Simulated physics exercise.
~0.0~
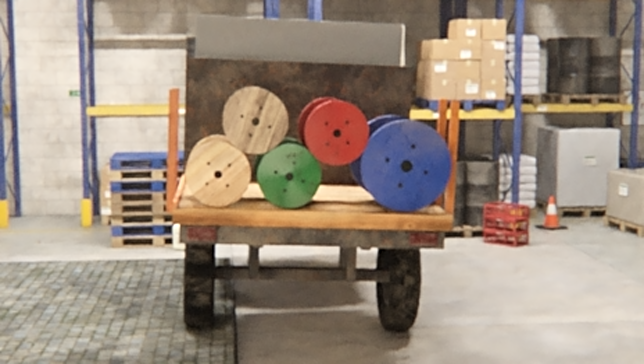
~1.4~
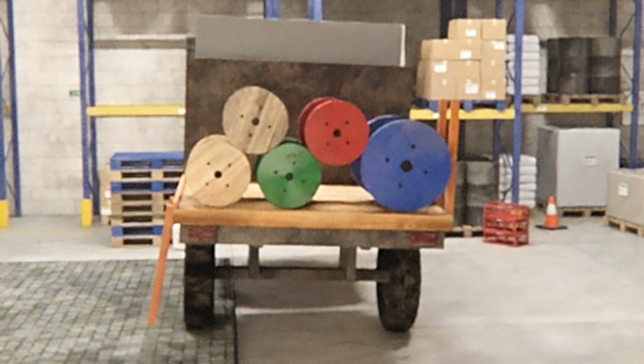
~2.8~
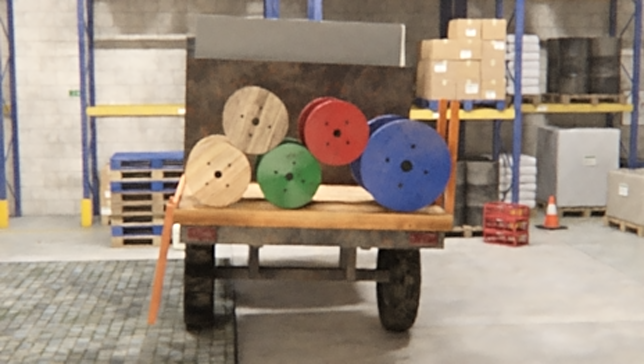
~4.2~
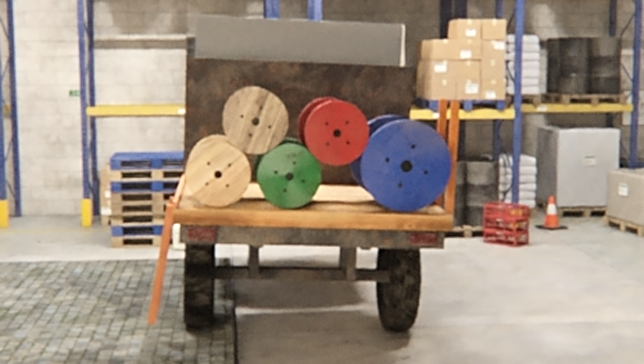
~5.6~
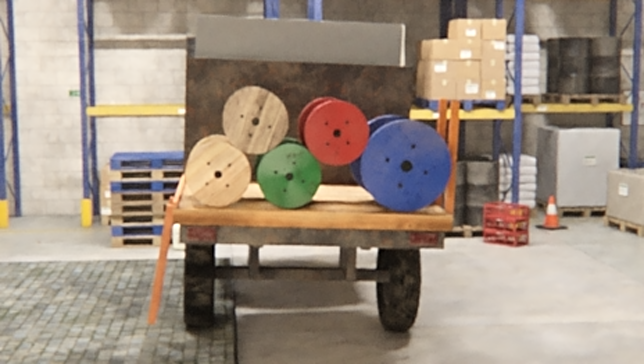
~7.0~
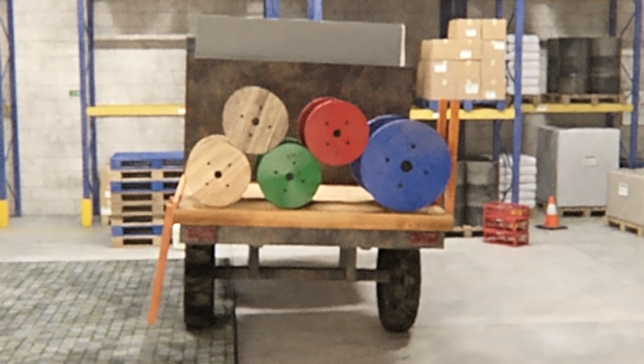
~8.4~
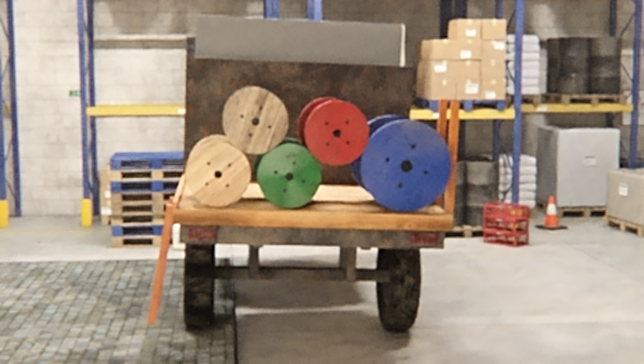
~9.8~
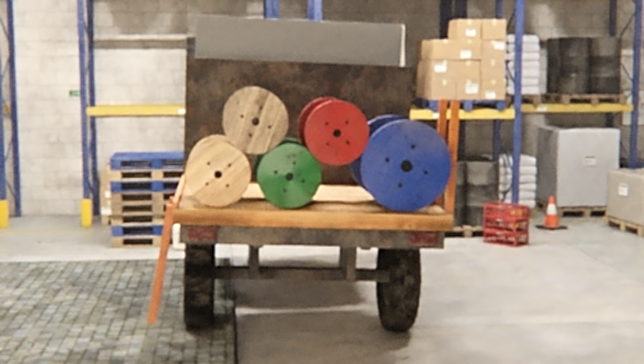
Colourful cable reels staying stacked on a flatbed lorry in a warehouse as the left orange post swings down and hangs.
